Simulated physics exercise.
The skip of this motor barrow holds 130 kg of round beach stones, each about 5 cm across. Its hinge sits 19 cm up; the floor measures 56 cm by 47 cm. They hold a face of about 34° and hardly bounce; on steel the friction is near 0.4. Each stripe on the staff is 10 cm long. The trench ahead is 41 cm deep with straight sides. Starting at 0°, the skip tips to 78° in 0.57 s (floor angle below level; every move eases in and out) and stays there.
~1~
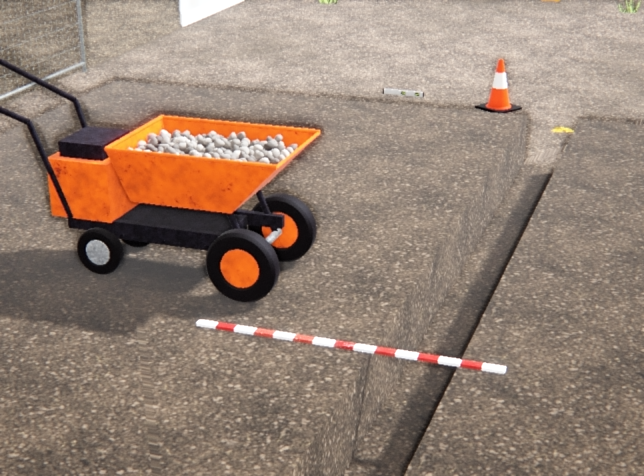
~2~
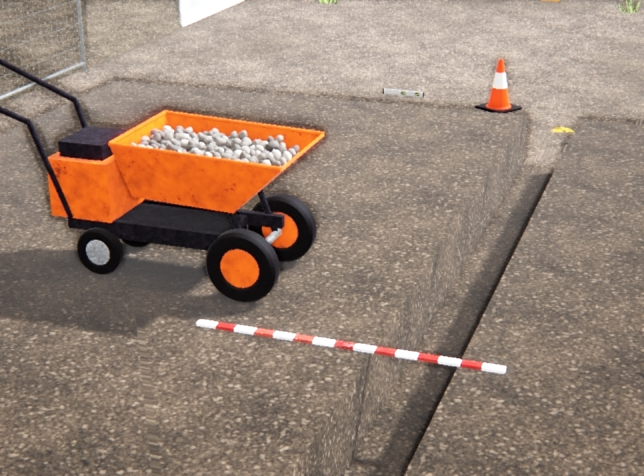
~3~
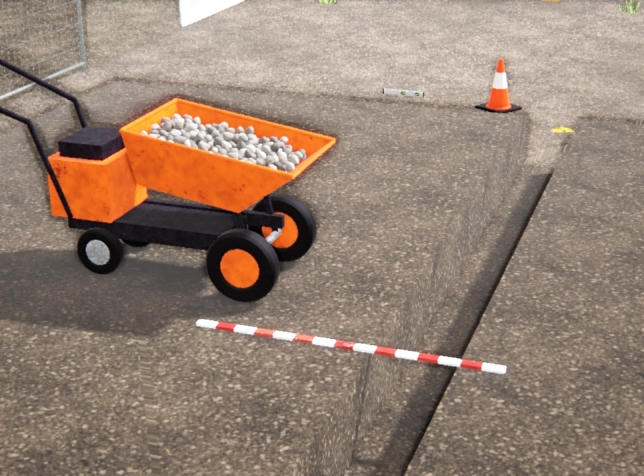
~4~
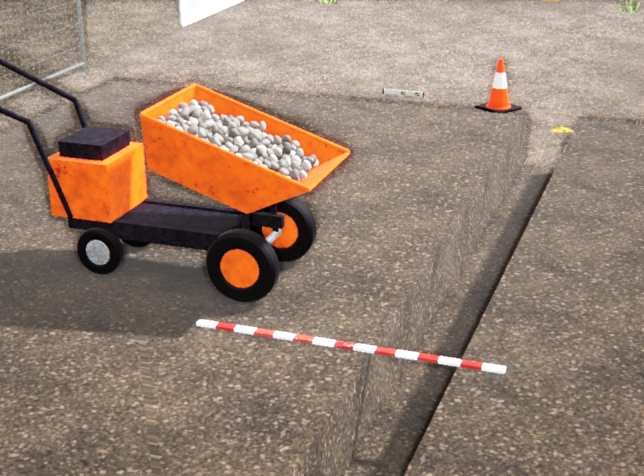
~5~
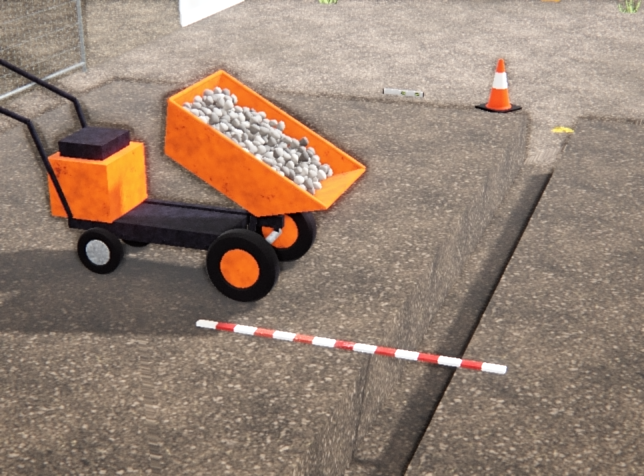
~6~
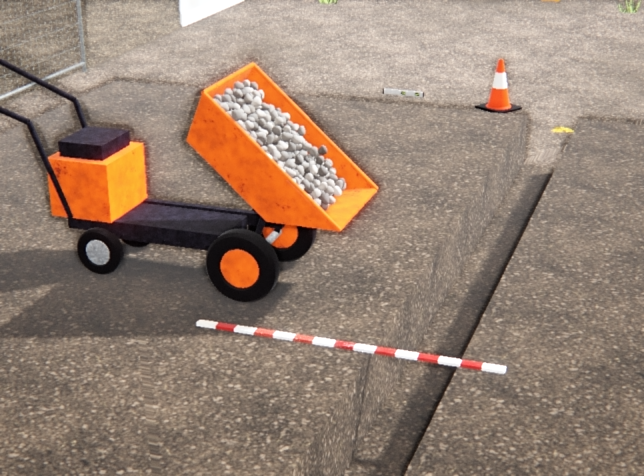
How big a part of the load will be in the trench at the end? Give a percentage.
Close to 78 in a hundred.
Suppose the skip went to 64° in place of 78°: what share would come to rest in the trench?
In that case some 95 per cent.
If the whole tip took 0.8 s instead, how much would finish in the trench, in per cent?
In that case some 80 per cent.
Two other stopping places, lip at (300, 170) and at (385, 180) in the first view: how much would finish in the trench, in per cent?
Near 90 per cent from the first place, 10 from the second.
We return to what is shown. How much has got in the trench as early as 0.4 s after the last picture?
Some 45 per cent.
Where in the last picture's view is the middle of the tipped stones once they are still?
Around (445, 365).
Then, 0.1 s after the last picture the floor is at 66°, 100 % in the skip; the foremost stones are at (362, 242).
Then, 0.4 s after the last picture the floor is at 78°, 43 % in the skip, 14 % short of the trench, 43 % in the trench; the foremost stones are at (465, 328).
Then, 0.7 s after the last picture the floor is at 78°, 2 % in the skip, 15 % short of the trench, 77 % in the trench, 6 % past the trench; the foremost stones are at (634, 324).
Then, 2.7 s after the last picture the floor is at 78°, 1 % in the skip, 15 % short of the trench, 78 % in the trench, 6 % past the trench; the foremost stones are past the picture's edge.
